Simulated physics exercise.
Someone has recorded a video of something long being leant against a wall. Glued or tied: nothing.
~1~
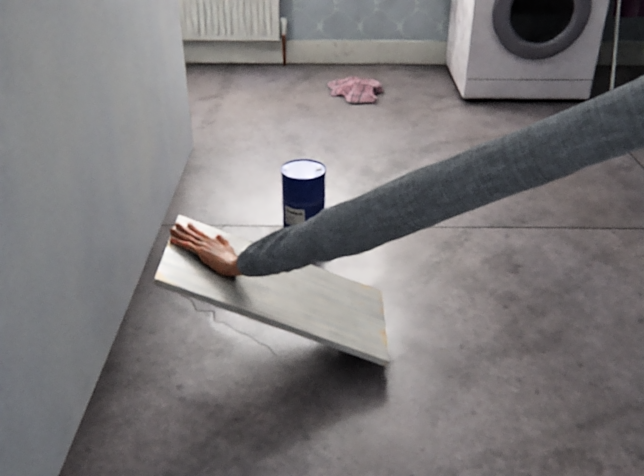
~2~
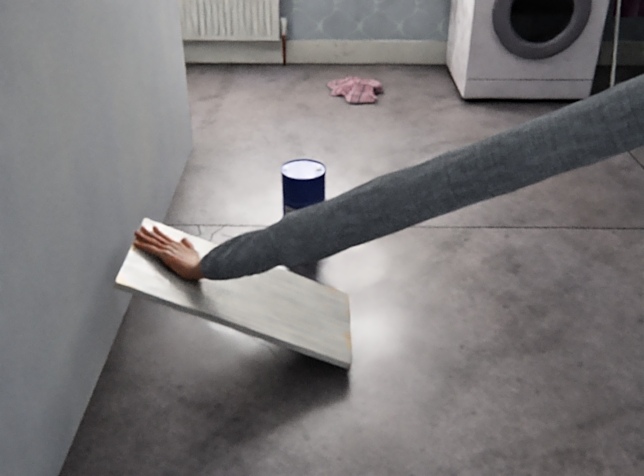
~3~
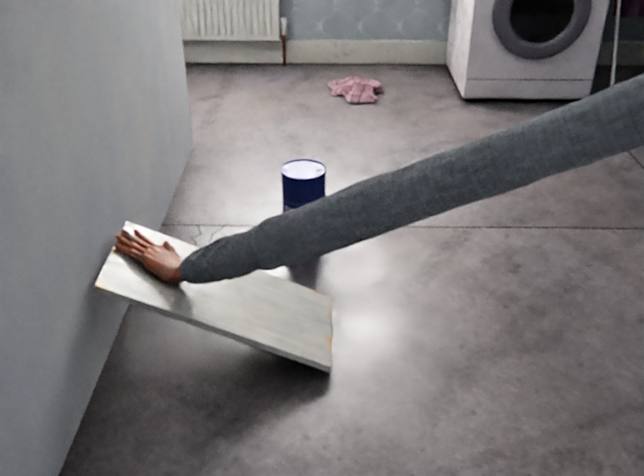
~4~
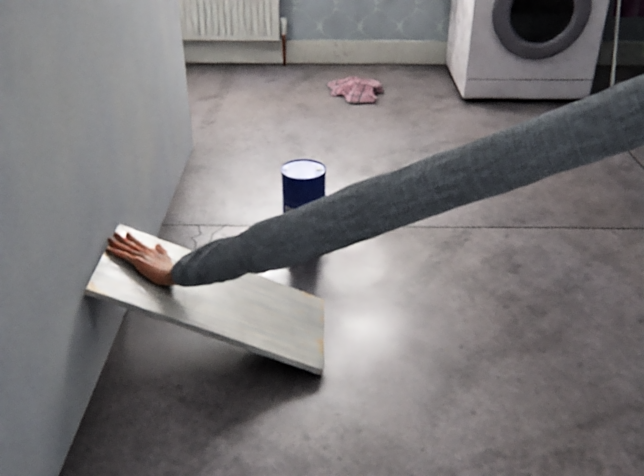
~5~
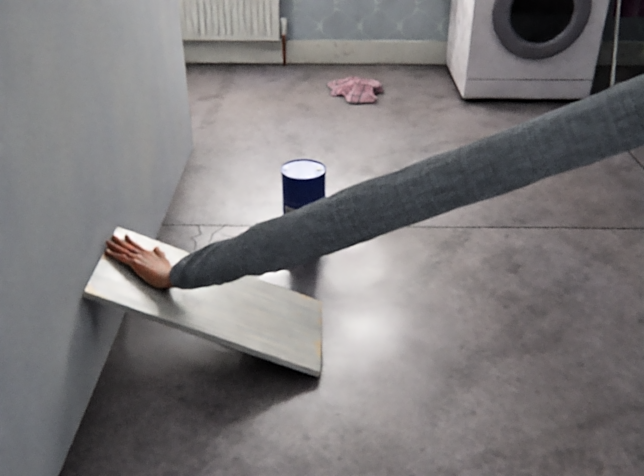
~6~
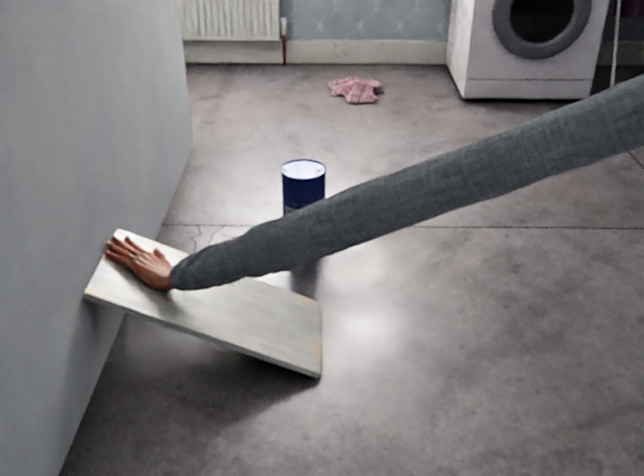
A hand in a long grey sleeve moved a tilted white board left across the grey floor until its raised end leaned on the wall, then kept holding it there, while a blue can stayed put.
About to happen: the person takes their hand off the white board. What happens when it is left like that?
It is going to start moving.
Then, 0.30 s after the last picture, white board sunk by 17° near (226, 327).
Then, 0.40 s after the last picture, white board sunk by 23° near (229, 332).
Then, 1.70 s after the last picture, white board sunk by 24° near (229, 338).
At rest, moved from the start, white board; blue canister in place. Seen from the same camera at the end, white board near (229, 338). The board slides down.
